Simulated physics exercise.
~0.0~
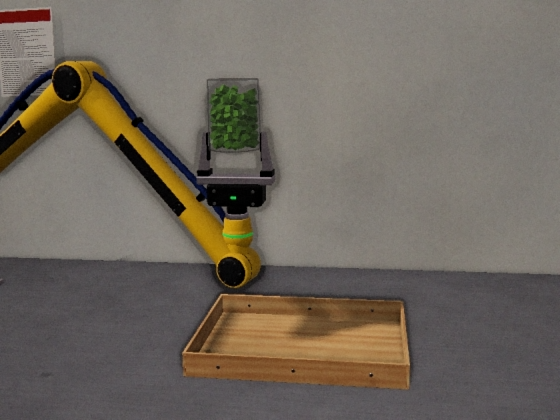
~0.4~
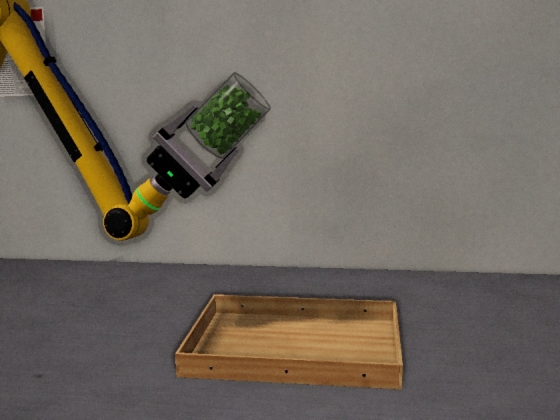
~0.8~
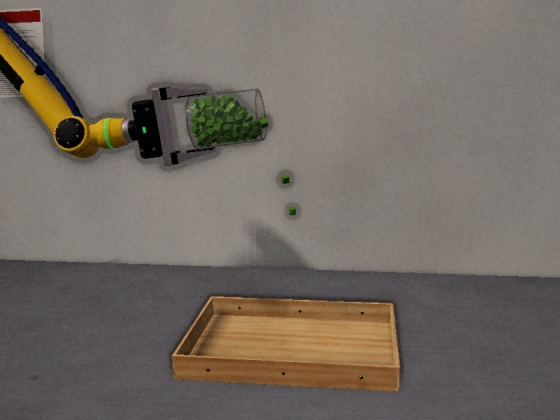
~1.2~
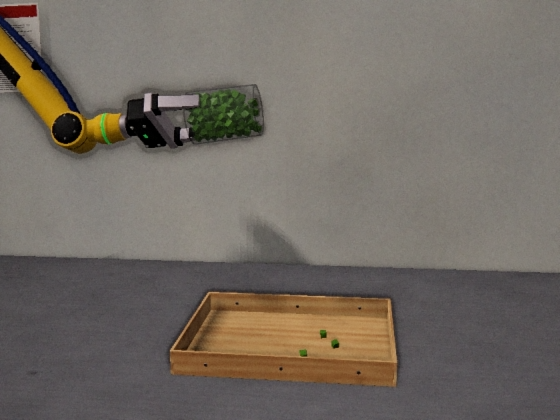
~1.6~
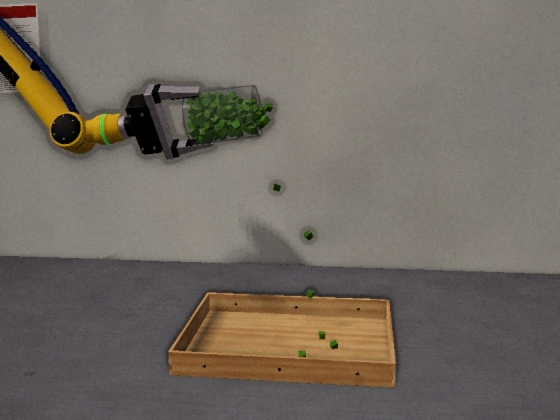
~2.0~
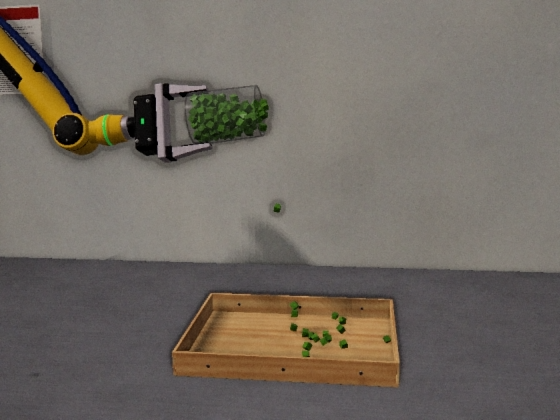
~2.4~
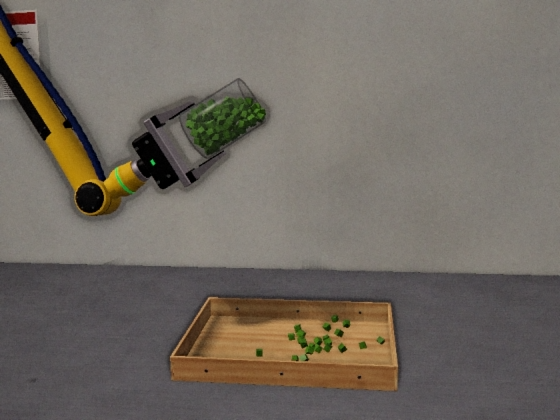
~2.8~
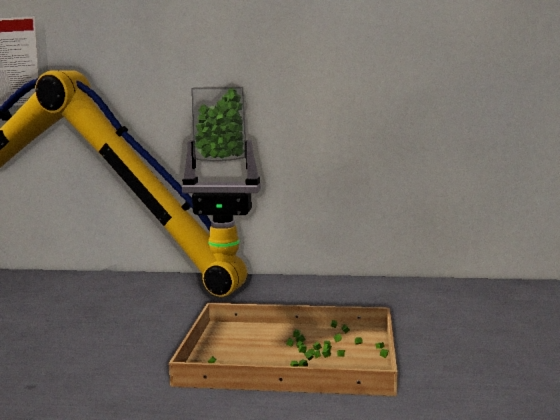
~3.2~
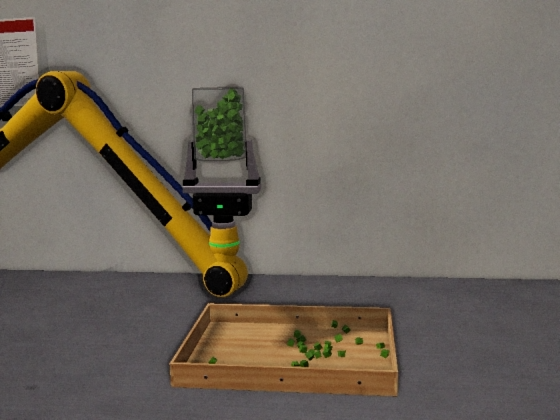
We see a yellow robot arm tip a clear cup of green vegetable dice to the right over a wooden tray, rolling it on its side as pieces drop out, then turn it upright again, still mostly full, with a small scattering of dice lying in the tray.
